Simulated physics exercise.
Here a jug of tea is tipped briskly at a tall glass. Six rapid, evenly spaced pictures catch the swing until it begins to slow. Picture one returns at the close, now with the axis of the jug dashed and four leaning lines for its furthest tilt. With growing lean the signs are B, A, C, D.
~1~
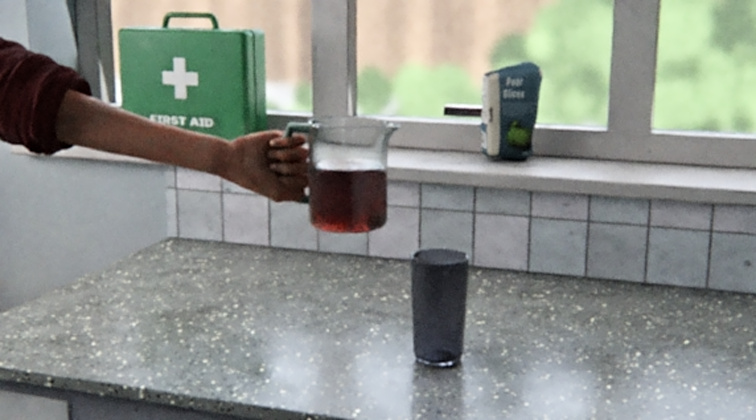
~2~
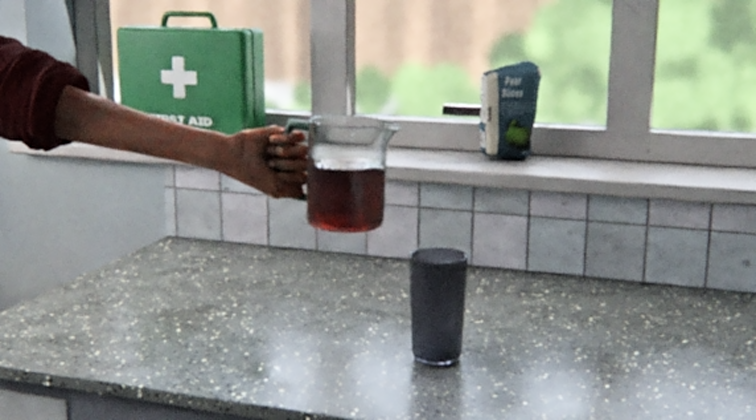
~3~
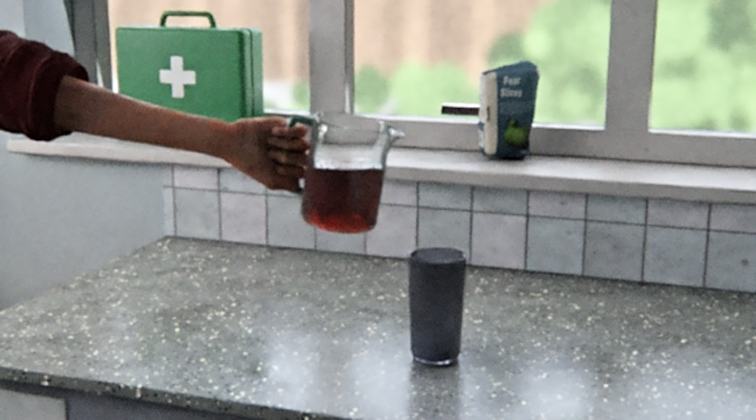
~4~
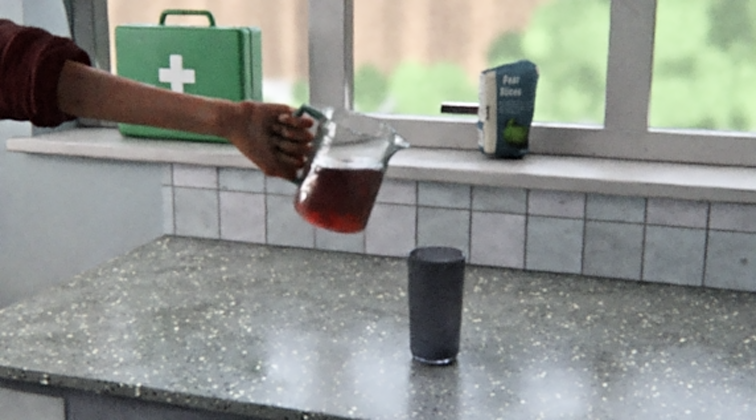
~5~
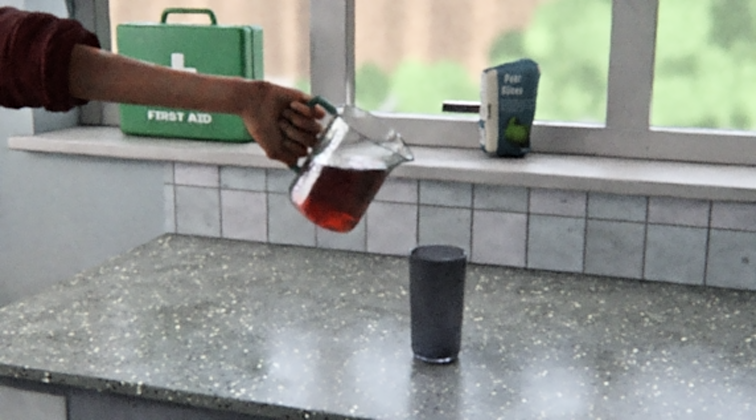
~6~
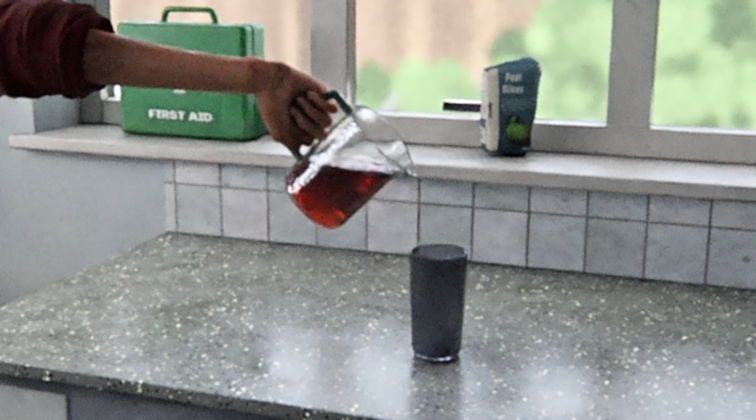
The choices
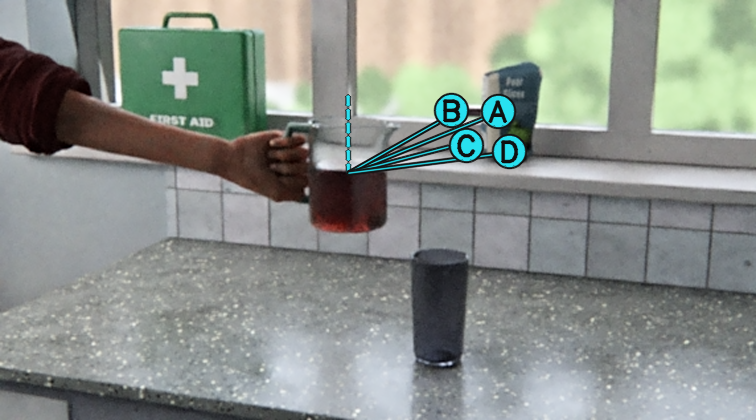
A glass jug of reddish-brown tea, held by a hand reaching in from the left, tilted steadily to the right above a tall dark glass on a speckled counter, with no tea leaving it.
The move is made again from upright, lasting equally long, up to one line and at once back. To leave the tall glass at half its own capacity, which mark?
C is best.
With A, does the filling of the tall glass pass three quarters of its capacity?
No, it does not.
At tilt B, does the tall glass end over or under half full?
Under.
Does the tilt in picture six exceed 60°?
No.
On the marked copy, A at (482, 118); B at (438, 122); C at (448, 147); D at (492, 154).
With A, the tall glass ends with about 33 % of what it can hold.
With B, the tall glass ends with about 18 % of what it can hold.
With C, the tall glass ends with about 50 % of what it can hold.
With D, the tall glass ends with about 68 % of what it can hold.
